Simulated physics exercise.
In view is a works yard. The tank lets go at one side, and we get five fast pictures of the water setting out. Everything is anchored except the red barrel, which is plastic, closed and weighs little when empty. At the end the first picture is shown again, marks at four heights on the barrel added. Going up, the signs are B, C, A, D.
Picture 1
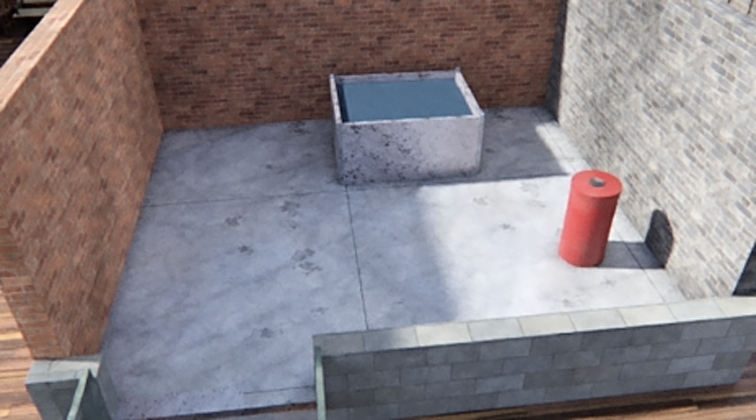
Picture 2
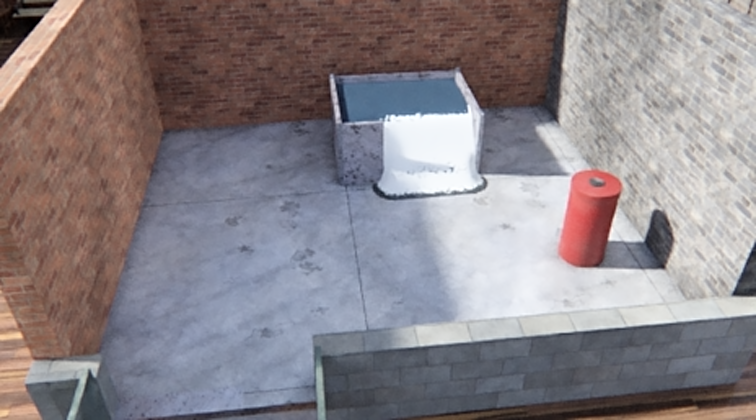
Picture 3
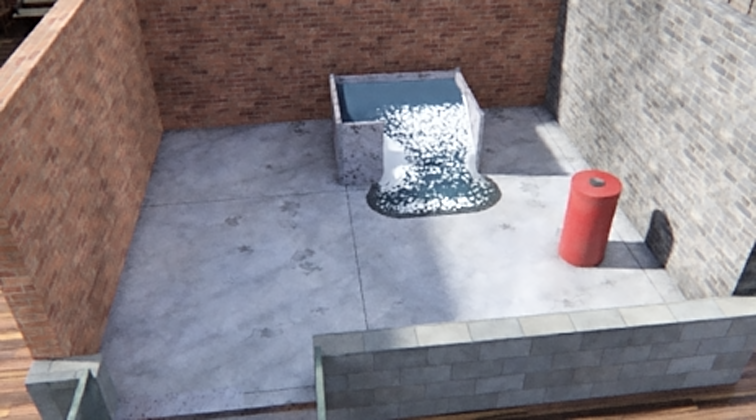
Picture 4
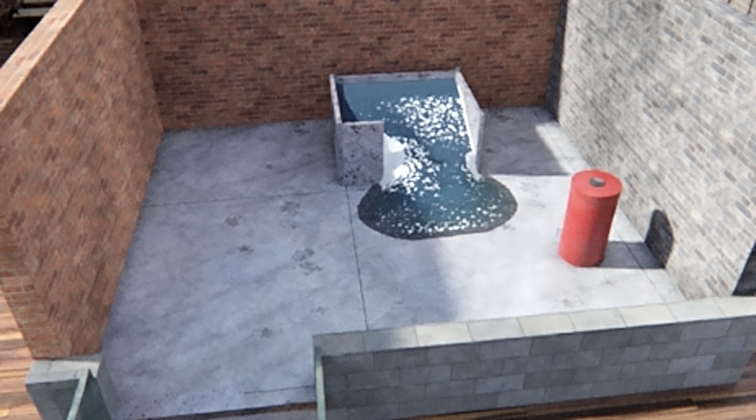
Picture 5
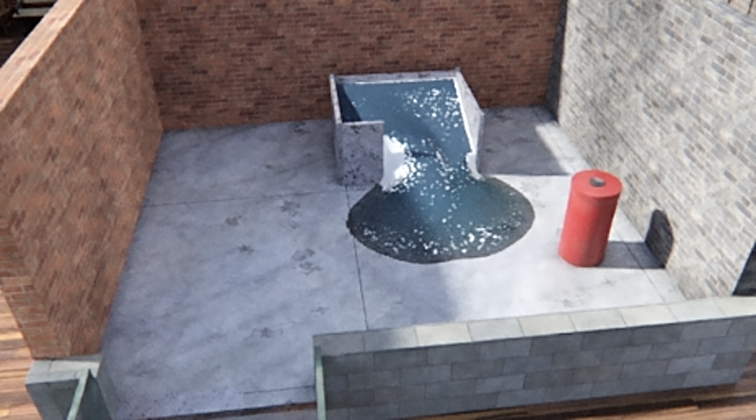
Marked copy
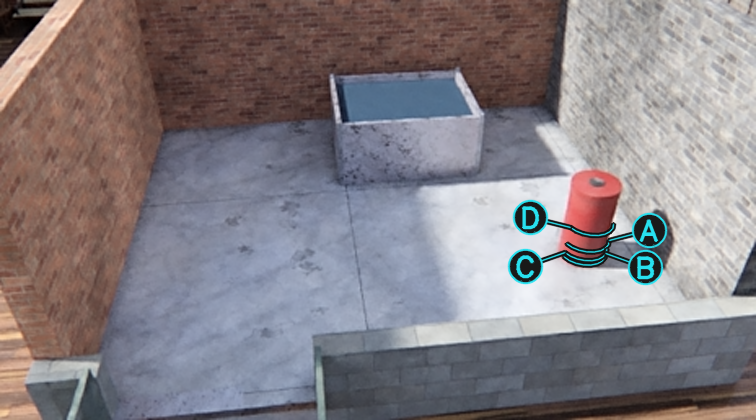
The footage shows a walled concrete yard with a full tank and a red barrel to its right; water bursts through the tank's front and spreads across the ground in a widening dark pool, while the barrel stays still.
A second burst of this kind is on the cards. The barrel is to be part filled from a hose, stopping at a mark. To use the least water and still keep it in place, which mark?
Choose D.
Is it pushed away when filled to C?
Yes, it does.
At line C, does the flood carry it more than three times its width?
No.
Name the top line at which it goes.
A it is.
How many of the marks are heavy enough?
One.
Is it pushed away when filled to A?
Yes.
On the marked copy, A at (594, 251); B at (590, 265); C at (591, 260); D at (598, 235); from the bottom up B, C, A, D.
With A, it is pushed about half its own width away.
With B, it is pushed about twice its own width away.
With C, it is pushed about twice its own width away.
With D, it does not move.
